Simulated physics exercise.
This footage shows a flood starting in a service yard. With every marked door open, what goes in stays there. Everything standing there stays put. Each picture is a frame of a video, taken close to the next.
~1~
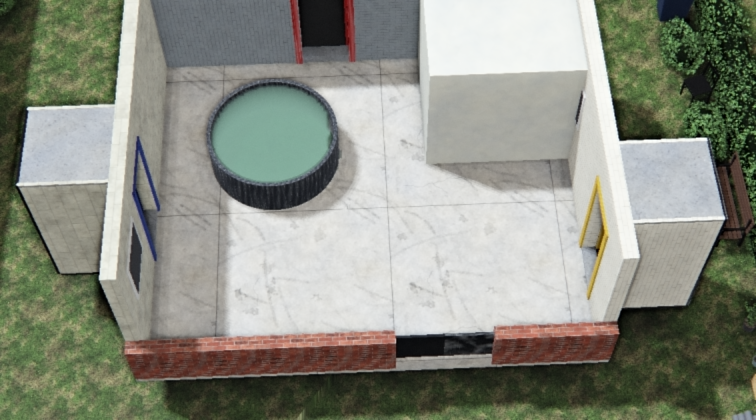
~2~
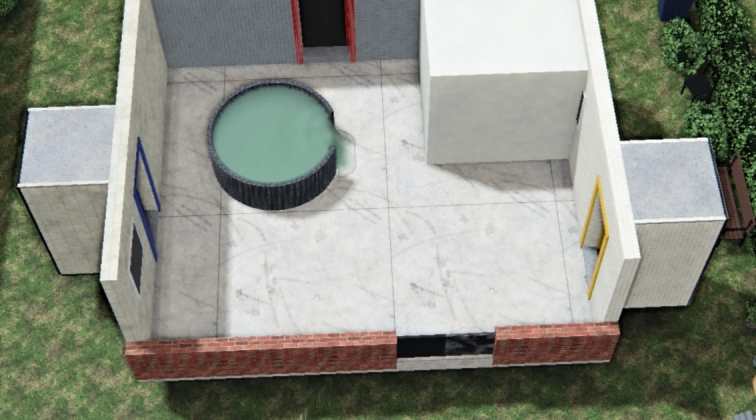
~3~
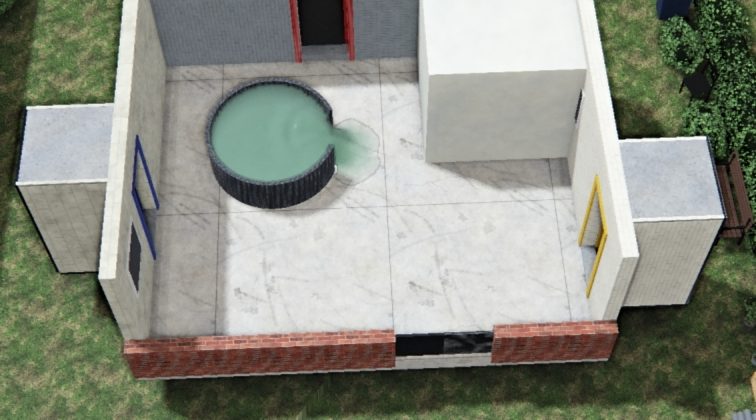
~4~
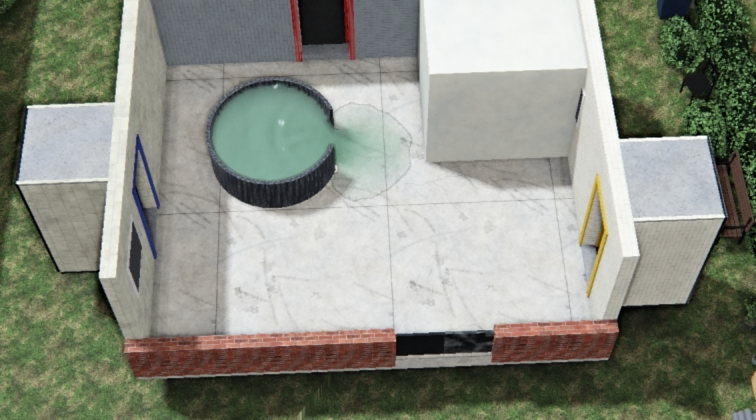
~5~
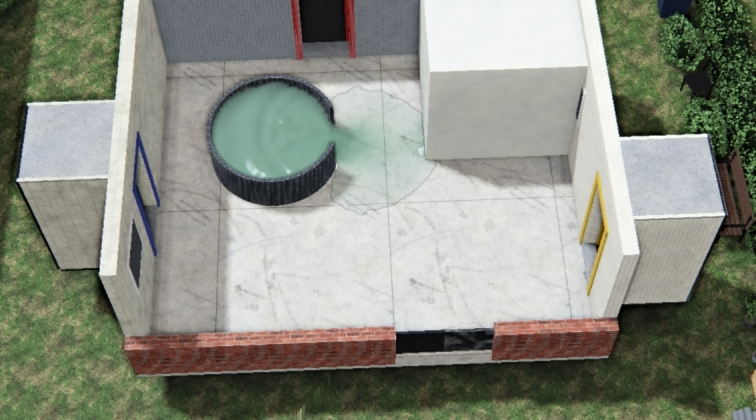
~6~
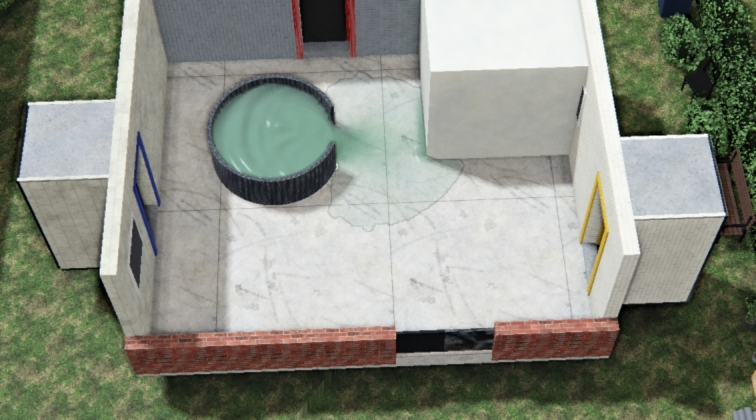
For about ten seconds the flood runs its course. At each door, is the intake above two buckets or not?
My prediction: The yellow door will receive over two buckets; the blue door will receive two buckets or fewer; the red door will receive two buckets or fewer.
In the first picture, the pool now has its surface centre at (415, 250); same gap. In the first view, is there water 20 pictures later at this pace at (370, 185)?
At that place: Under water.
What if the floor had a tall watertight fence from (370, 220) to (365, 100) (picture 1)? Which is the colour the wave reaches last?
Last comes the door marked yellow.
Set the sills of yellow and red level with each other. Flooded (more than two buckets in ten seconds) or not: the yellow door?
Briefly put, the yellow door remains below.
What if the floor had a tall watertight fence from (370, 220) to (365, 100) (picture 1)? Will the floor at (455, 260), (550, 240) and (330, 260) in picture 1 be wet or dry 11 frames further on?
Lab note - point 1: Parched; point 2: Parched; point 3: Inundated.
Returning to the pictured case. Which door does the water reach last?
The one in blue.
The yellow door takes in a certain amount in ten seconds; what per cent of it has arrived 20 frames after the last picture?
Near 25 in a hundred.
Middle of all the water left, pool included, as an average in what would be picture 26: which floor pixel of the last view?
My guess is about (349, 160).
A moment on, water covers 25 % of the floor; the yellow door not reached, the blue door not reached, the red door not reached.
Next, water covers 40 % of the floor; the yellow door wet at the sill, nothing in, the blue door not reached, the red door wet at the sill, nothing in.
Then, water covers 55 % of the floor; the yellow door over two buckets in, the blue door not reached, the red door wet at the sill, nothing in.
Later, water covers 70 % of the floor; the yellow door over two buckets in, the blue door wet at the sill, nothing in, the red door wet at the sill, nothing in.
In the end, water covers 95 % of the floor; the yellow door far over two buckets in, the blue door wet at the sill, nothing in, the red door wet at the sill, nothing in.
